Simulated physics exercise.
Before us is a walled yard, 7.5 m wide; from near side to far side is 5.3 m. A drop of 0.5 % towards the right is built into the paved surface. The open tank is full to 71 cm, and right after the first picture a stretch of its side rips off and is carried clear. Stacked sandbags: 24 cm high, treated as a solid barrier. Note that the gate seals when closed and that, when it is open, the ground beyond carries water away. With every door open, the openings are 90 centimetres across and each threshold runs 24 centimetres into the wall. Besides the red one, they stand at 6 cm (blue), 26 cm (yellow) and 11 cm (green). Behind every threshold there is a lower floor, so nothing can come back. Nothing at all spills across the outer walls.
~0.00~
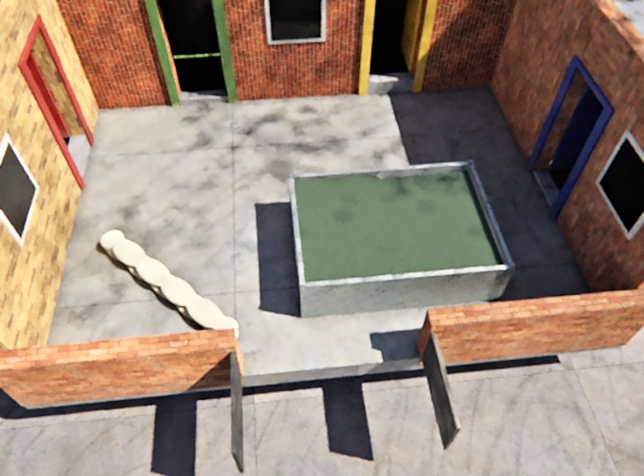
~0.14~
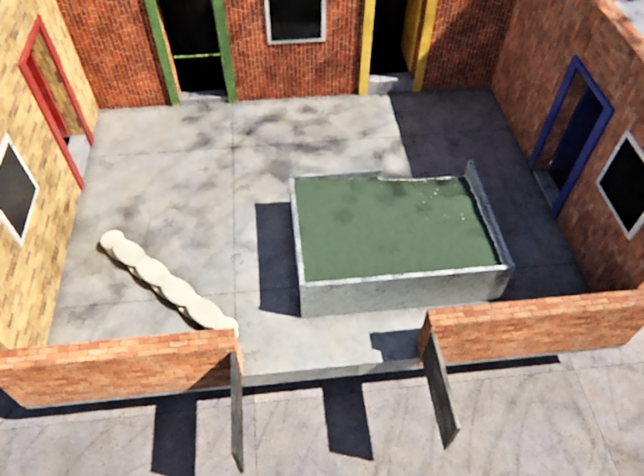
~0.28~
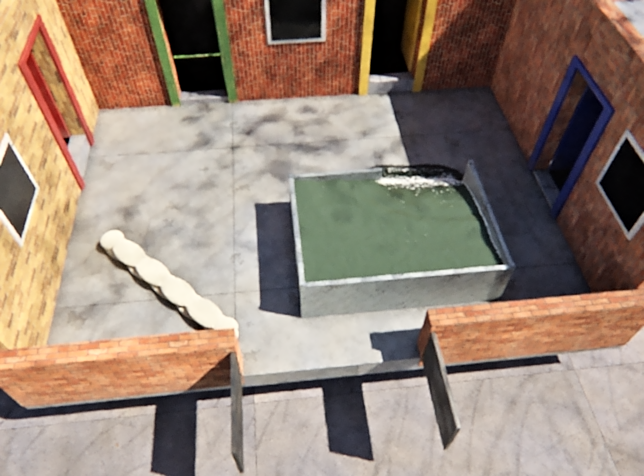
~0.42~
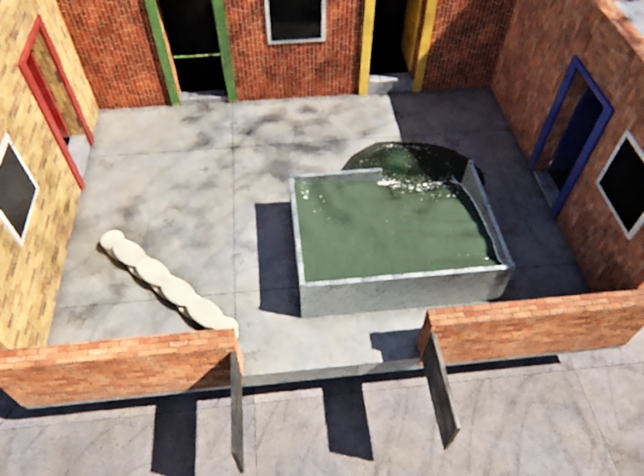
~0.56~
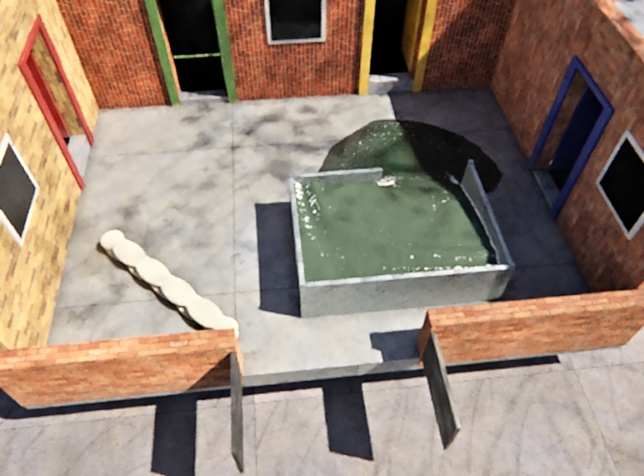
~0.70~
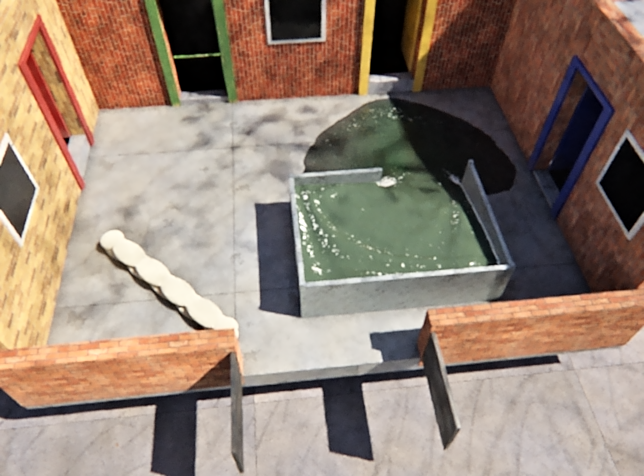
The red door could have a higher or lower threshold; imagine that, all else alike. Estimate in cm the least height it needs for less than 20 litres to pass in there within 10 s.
I would say 11.5 cm.
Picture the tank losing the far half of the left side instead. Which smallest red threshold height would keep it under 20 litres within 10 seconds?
Then the minimum is about 23 cm.
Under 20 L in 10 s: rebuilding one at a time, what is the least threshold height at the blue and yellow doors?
Roughly 8.0 cm for the blue door and roughly 32 cm for the yellow door.
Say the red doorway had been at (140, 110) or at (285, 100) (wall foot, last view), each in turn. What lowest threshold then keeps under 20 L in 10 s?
Roughly 10.5 cm for the first and 10.5 cm for the second.
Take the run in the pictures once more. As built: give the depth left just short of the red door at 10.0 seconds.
About 11.0 cm.
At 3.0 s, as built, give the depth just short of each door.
Lab note, cm: Red 0; blue 5; yellow 31; green 6.
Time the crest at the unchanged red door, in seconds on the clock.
5.5 s.
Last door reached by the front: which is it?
Red.
After 1.4 s water covers 30 % of the floor, deepest (43 cm) near (439, 196); it has not reached the red door.
After 3.0 s water covers 40 % of the floor, deepest (33 cm) near (424, 123); it has not reached the red door.
After 10.0 s water covers 95 % of the floor, deepest (14 cm) near (495, 256); 11 cm at the red door, 0 litres in over its 27 cm threshold.
At the red door as built, the water arrived by 3.5 s and peaked near 17 cm at 5.4 s.
With a threshold of 9.5 cm, 43 litres would have come in within the 10 s; with 12.5 cm, 12 litres. So under 20 litres takes about 11.5 cm.
